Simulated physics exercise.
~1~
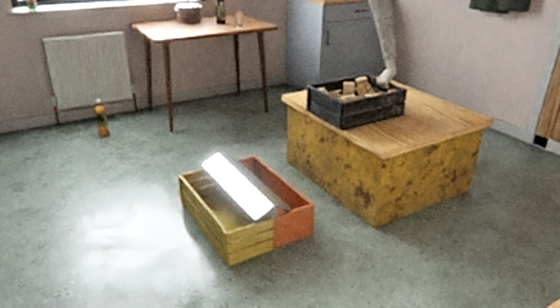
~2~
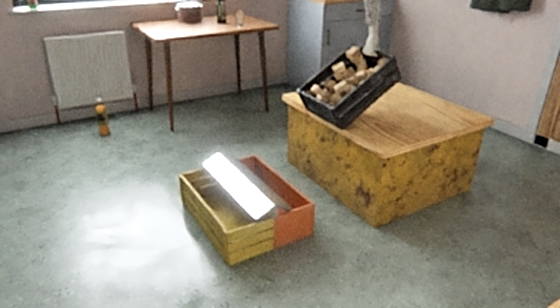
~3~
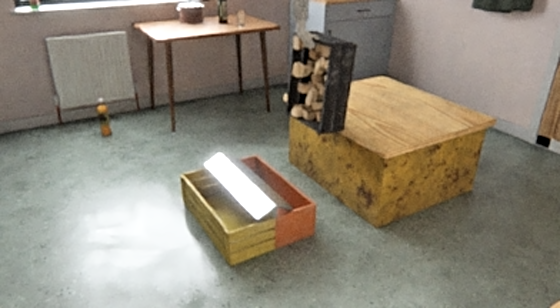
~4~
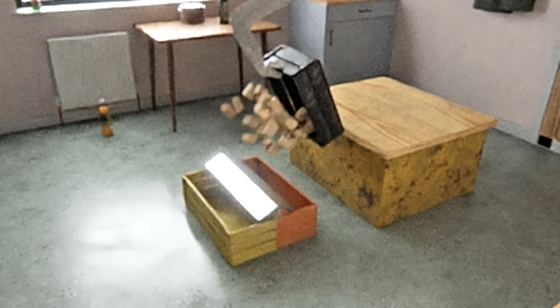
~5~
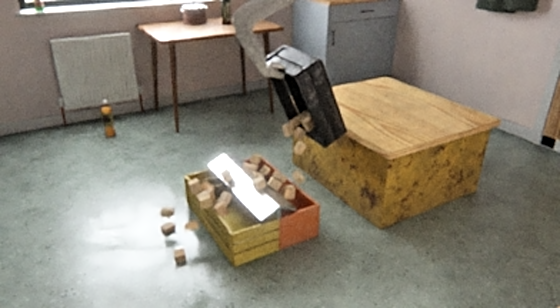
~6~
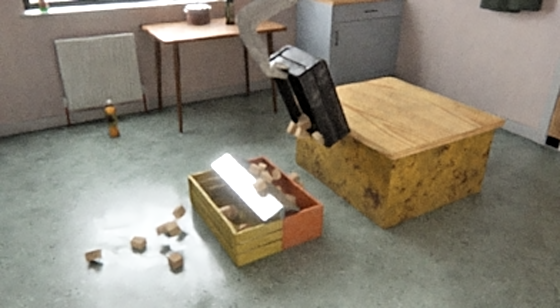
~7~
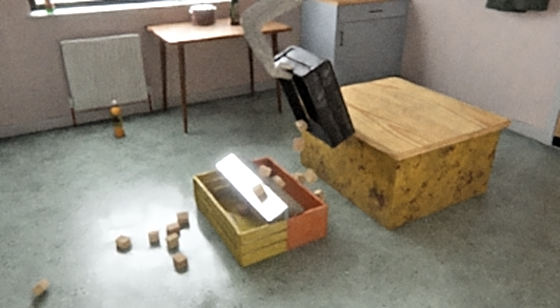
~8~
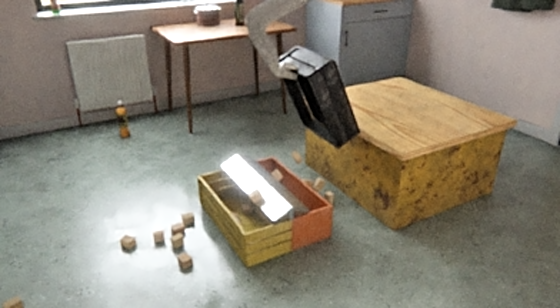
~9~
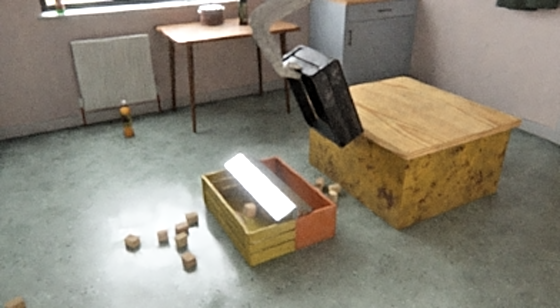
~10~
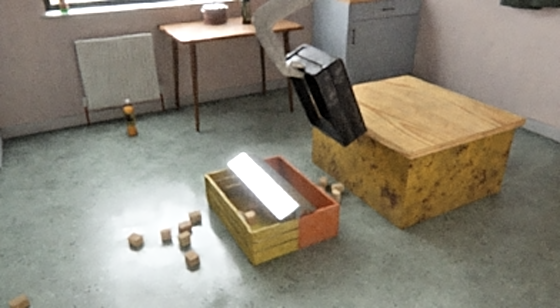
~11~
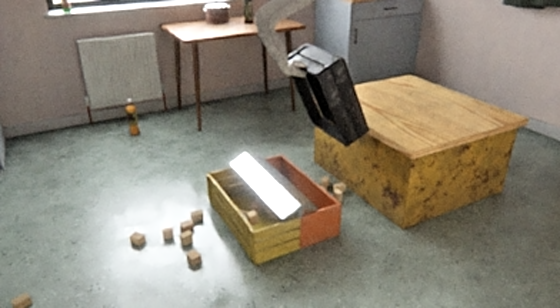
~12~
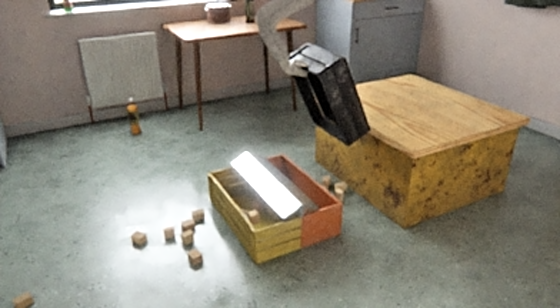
A black crate of small wooden blocks sits on the edge of a low yellowish wooden bench, held from above by a pale grey arm. The arm tips the crate leftward over the edge until it stands on its side, then beyond, so its mouth points downward. Blocks pour out in a loose cluster toward an open container, half yellow and half orange, with a bright sloped ridge across its middle. Many drop inside, while others bounce and scatter over the grey floor to the left. The last few fall near the bench, and the crate stays tilted above as everything settles.
